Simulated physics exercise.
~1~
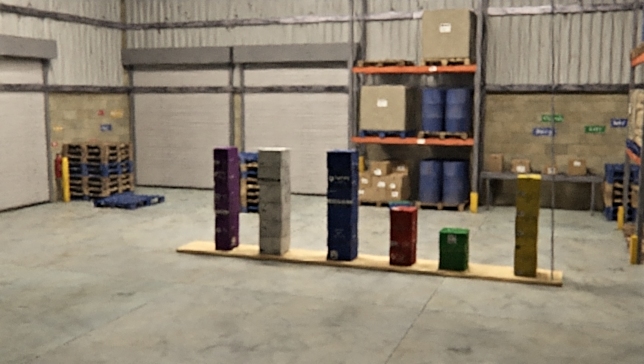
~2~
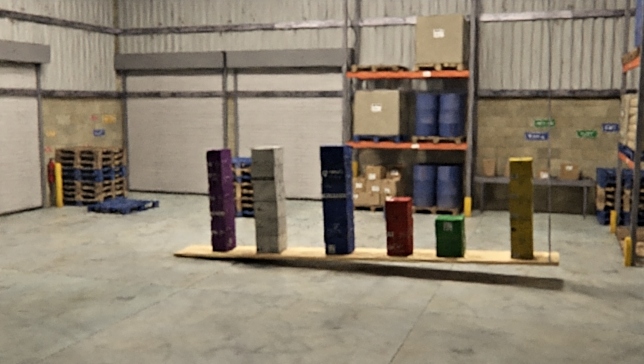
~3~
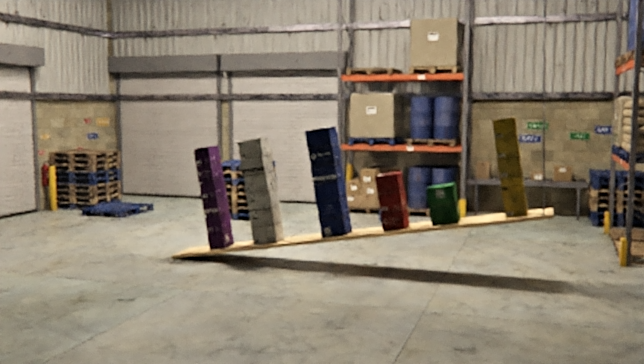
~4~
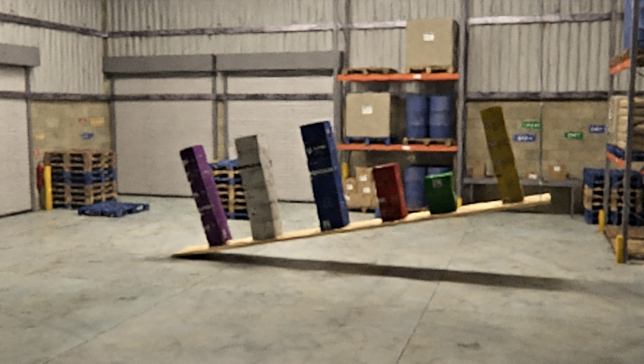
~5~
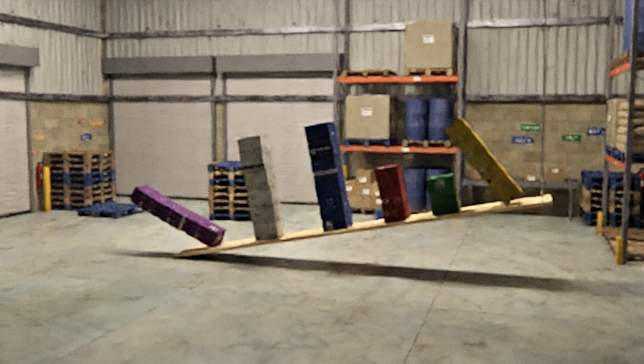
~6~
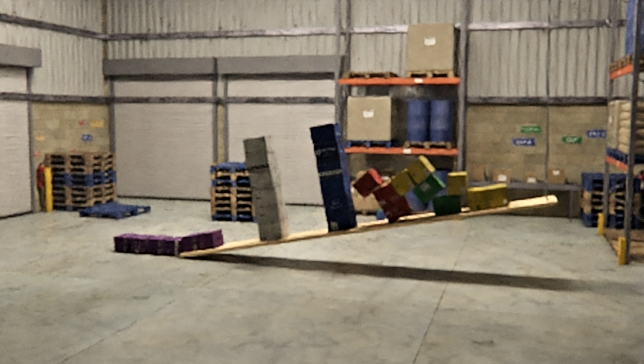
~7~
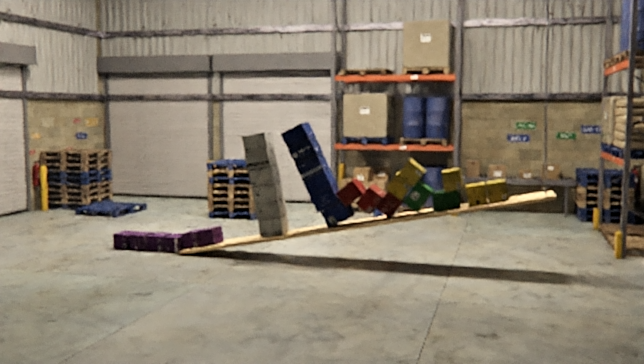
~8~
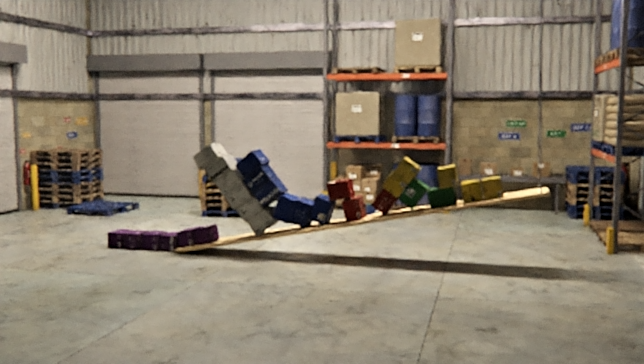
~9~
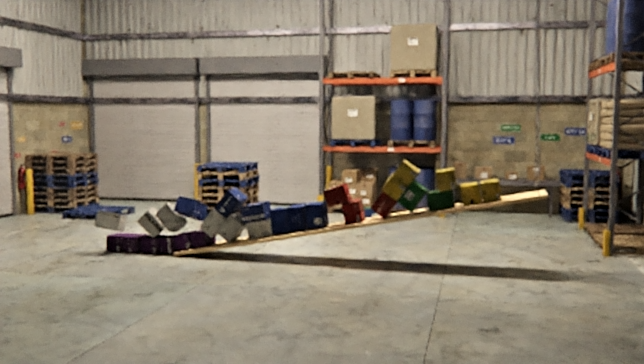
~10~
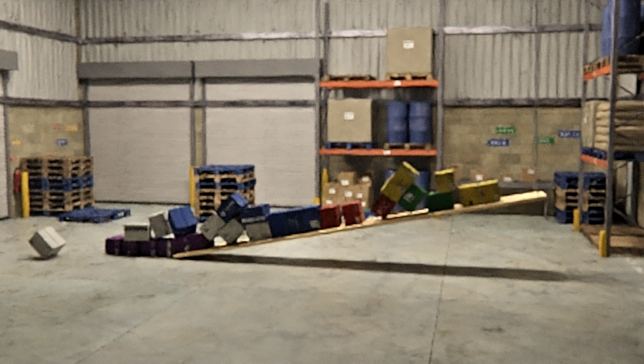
A long pale deck on a warehouse floor, seen from the front in a slightly drifting view, carries six upright carton columns, purple, pale grey, blue, red, green and yellow from left to right. Its right end rises, and the columns lean left. The purple column topples off the low end onto the floor, while the yellow one falls left onto the green and red, knocking them into a jumble. The blue column then tips into the grey, and both collapse leftward. Cartons finally lie strewn along the sloping deck and heaped at its low end, one grey carton apart at far left.
